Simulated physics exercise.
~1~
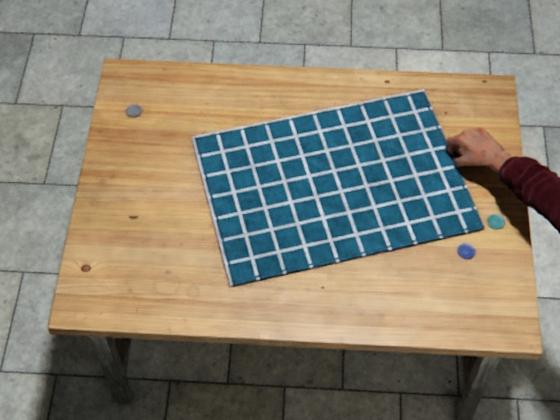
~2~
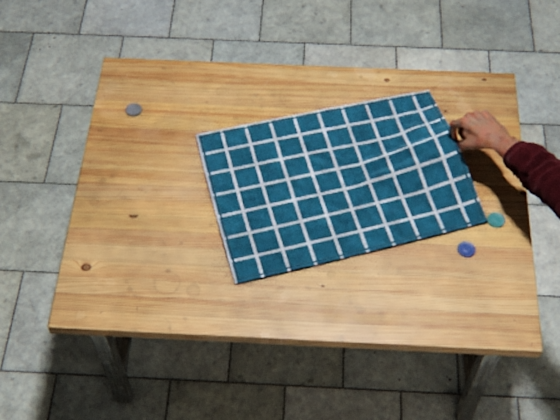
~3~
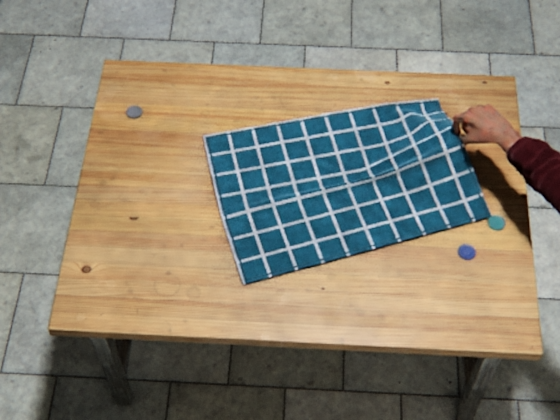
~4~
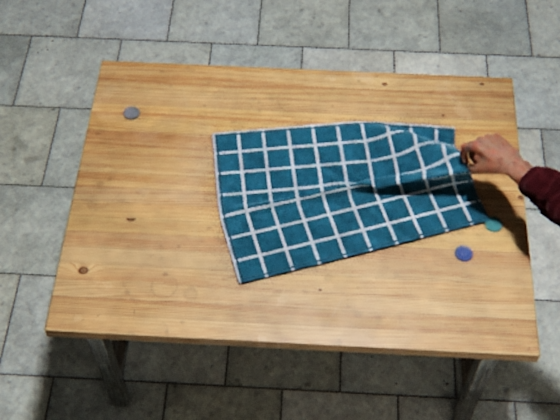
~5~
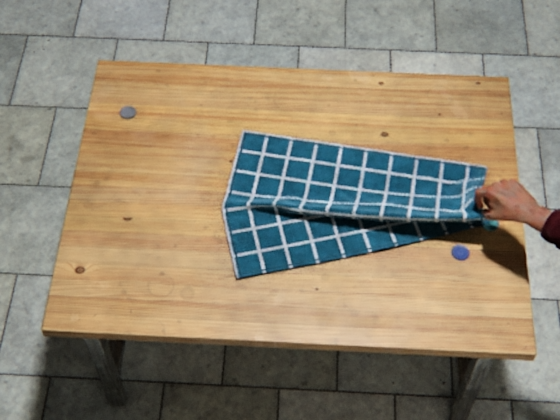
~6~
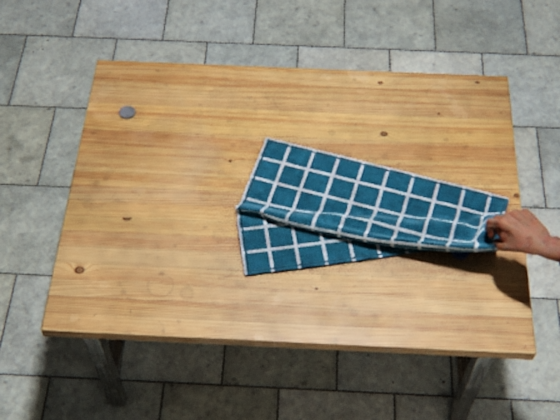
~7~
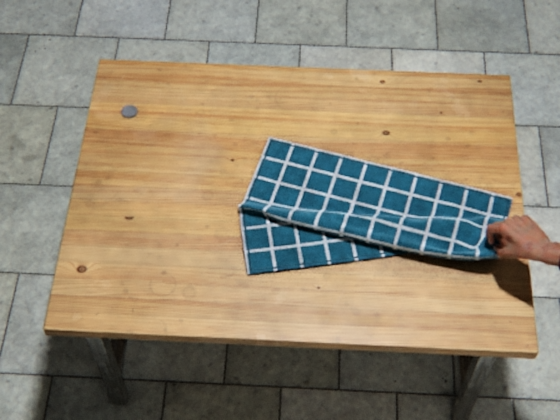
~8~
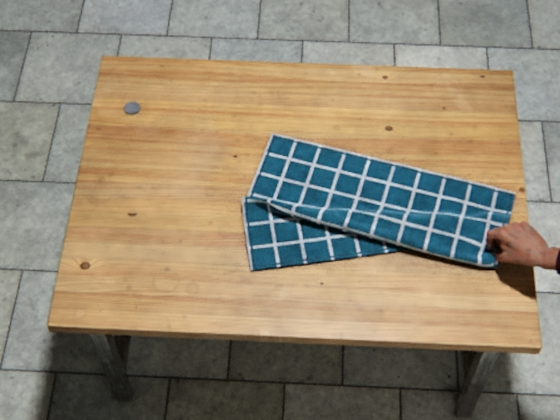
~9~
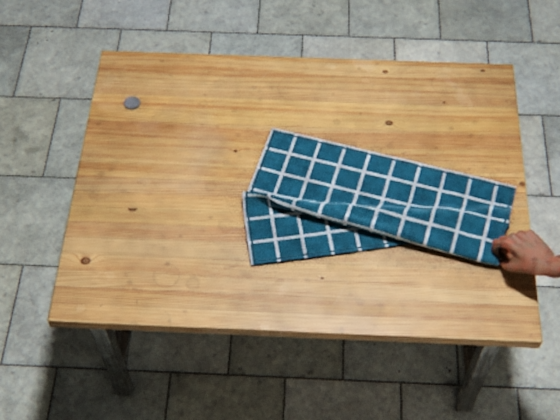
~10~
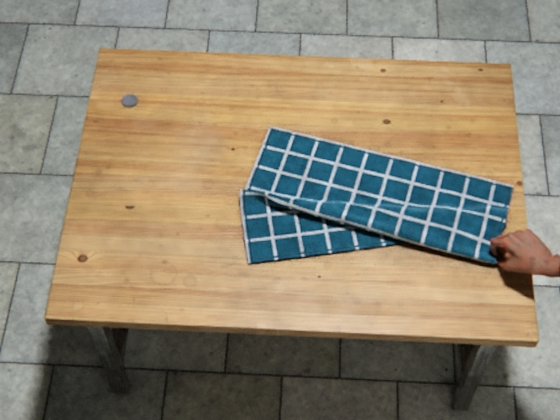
On a wooden table, a hand folds a tea towel over the teal and blue discs.
